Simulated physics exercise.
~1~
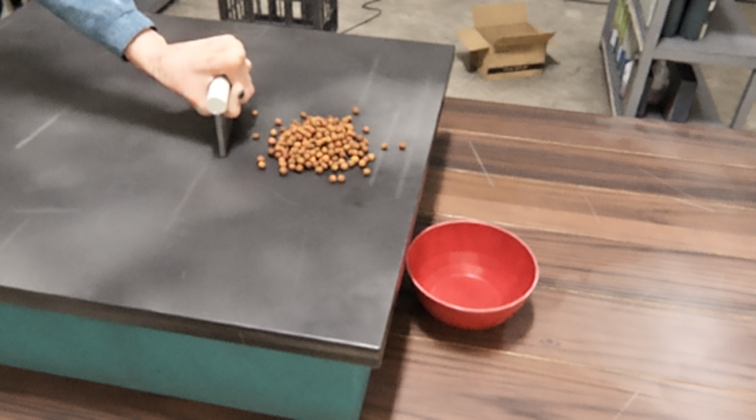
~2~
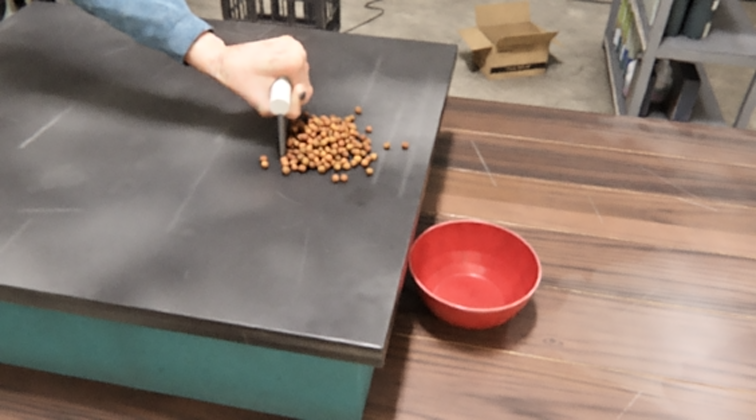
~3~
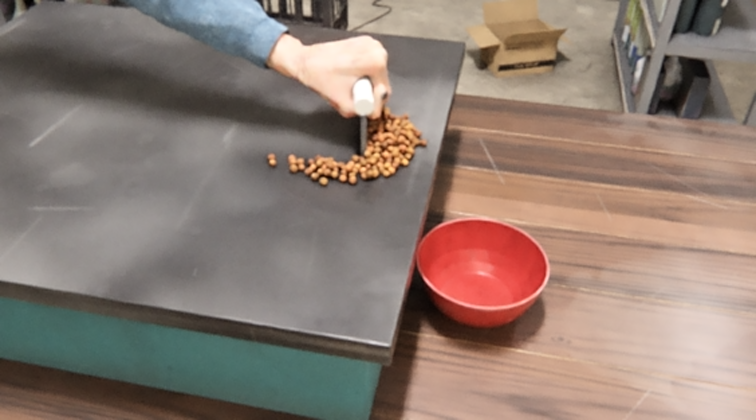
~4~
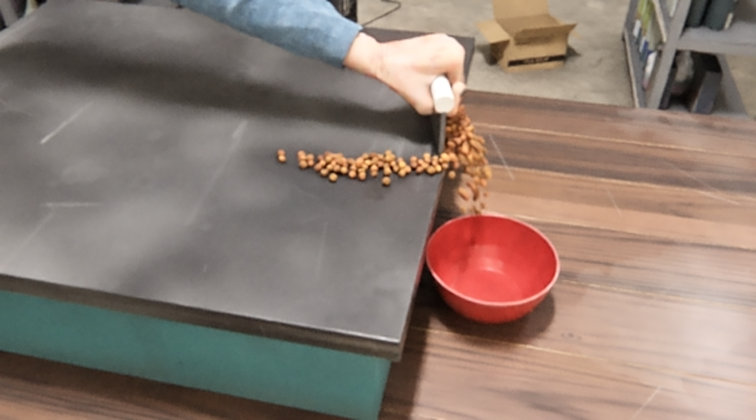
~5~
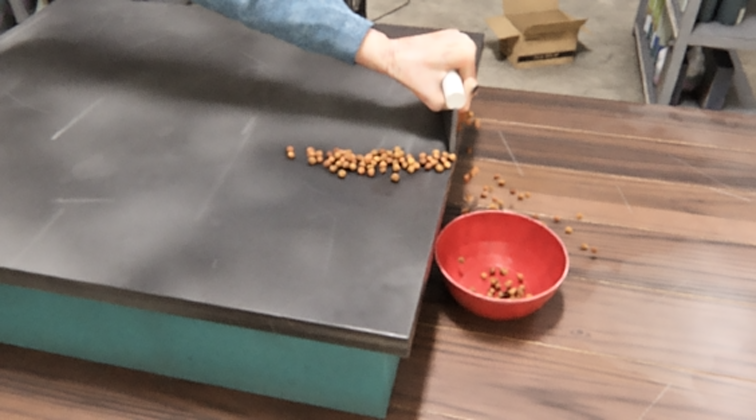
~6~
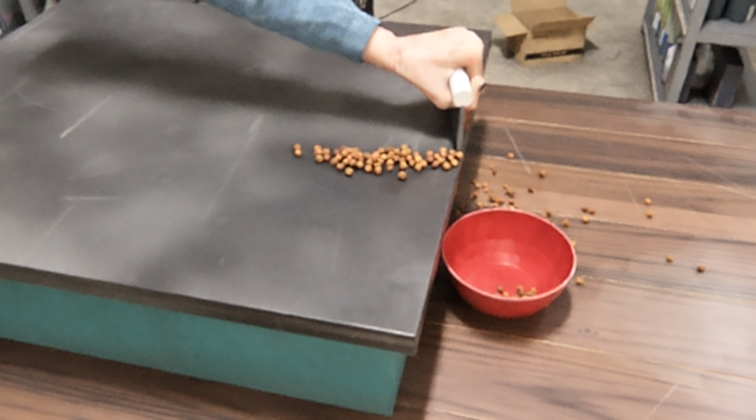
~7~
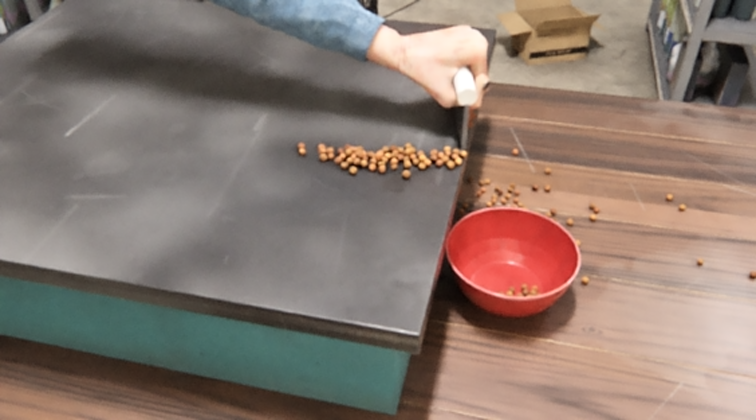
In a workshop-like room, seen from above at an angle, a black-topped table with teal sides stands on a brown wood-plank surface, with an open cardboard box and shelving behind. A hand in a blue sleeve holds a white-handled scraper left of a pile of small orange-brown balls, while a red bowl sits below the table's right edge. The hand pushes the pile rightward, leaving a trailing strip. Many balls pour over the edge, and the scraper stops there. Some land in the bowl, but more scatter across the planks, and a long band remains on top.
